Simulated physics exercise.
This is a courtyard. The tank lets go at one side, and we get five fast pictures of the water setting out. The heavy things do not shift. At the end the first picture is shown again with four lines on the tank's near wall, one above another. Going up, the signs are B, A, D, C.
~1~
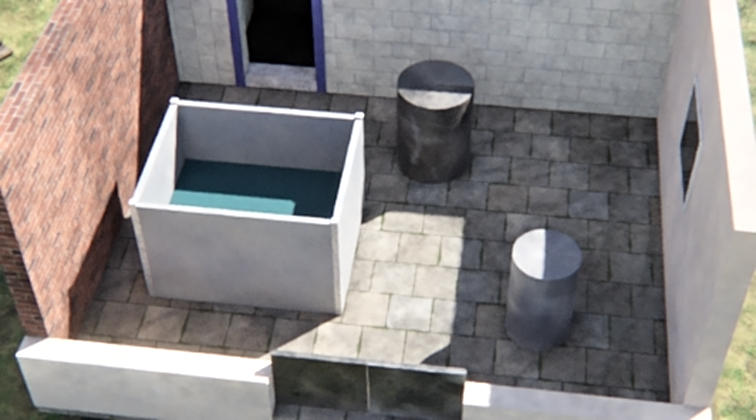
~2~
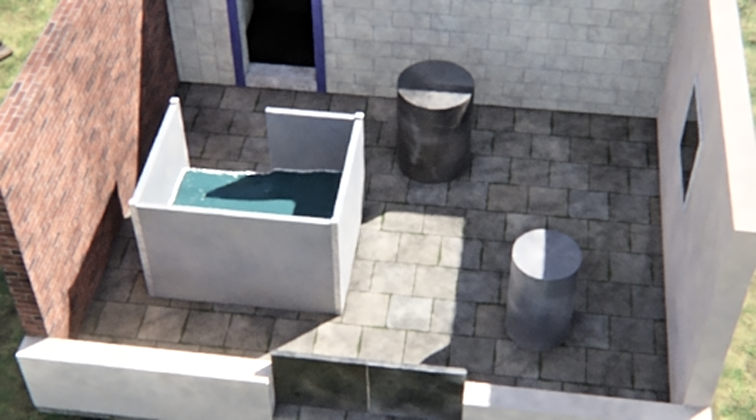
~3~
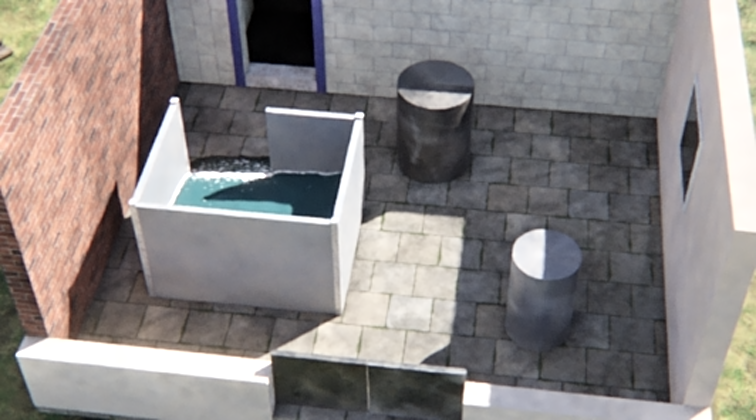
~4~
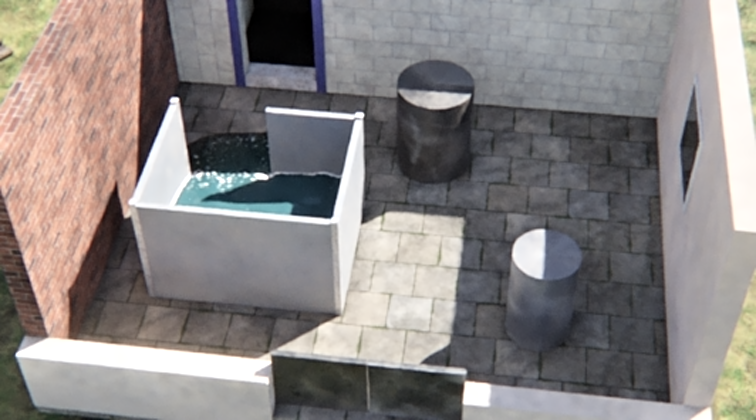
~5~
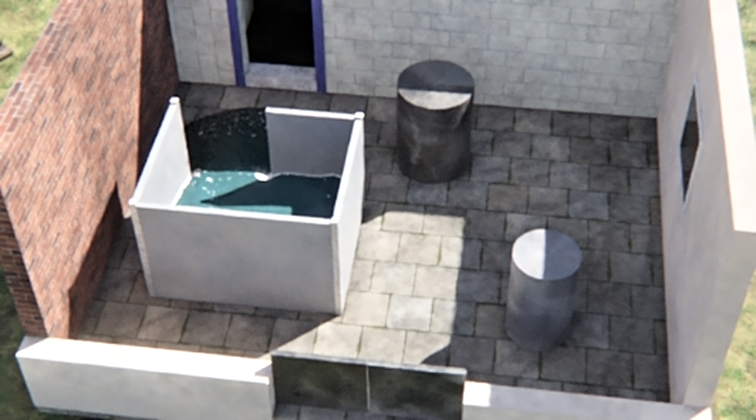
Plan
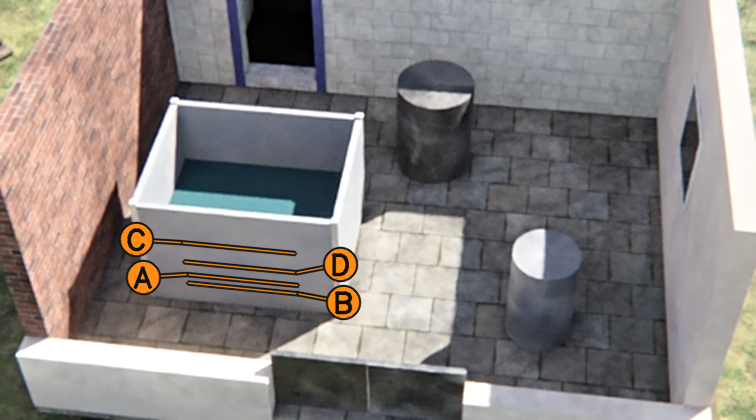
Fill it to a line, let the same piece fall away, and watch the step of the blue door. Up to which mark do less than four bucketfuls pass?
The answer is mark A.
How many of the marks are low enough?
Two of them.
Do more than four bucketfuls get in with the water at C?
Yes, that goes wrong.
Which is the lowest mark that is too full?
The answer is D.
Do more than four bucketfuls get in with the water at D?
Yes, it does.
On the marked copy, A at (241, 279); B at (243, 288); C at (237, 248); D at (240, 267); from the bottom up B, A, D, C.
With A, a bucket or two gets in.
With B, nothing gets over.
With C, dozens of bucketfuls pour in.
With D, about 11 bucketfuls get in.
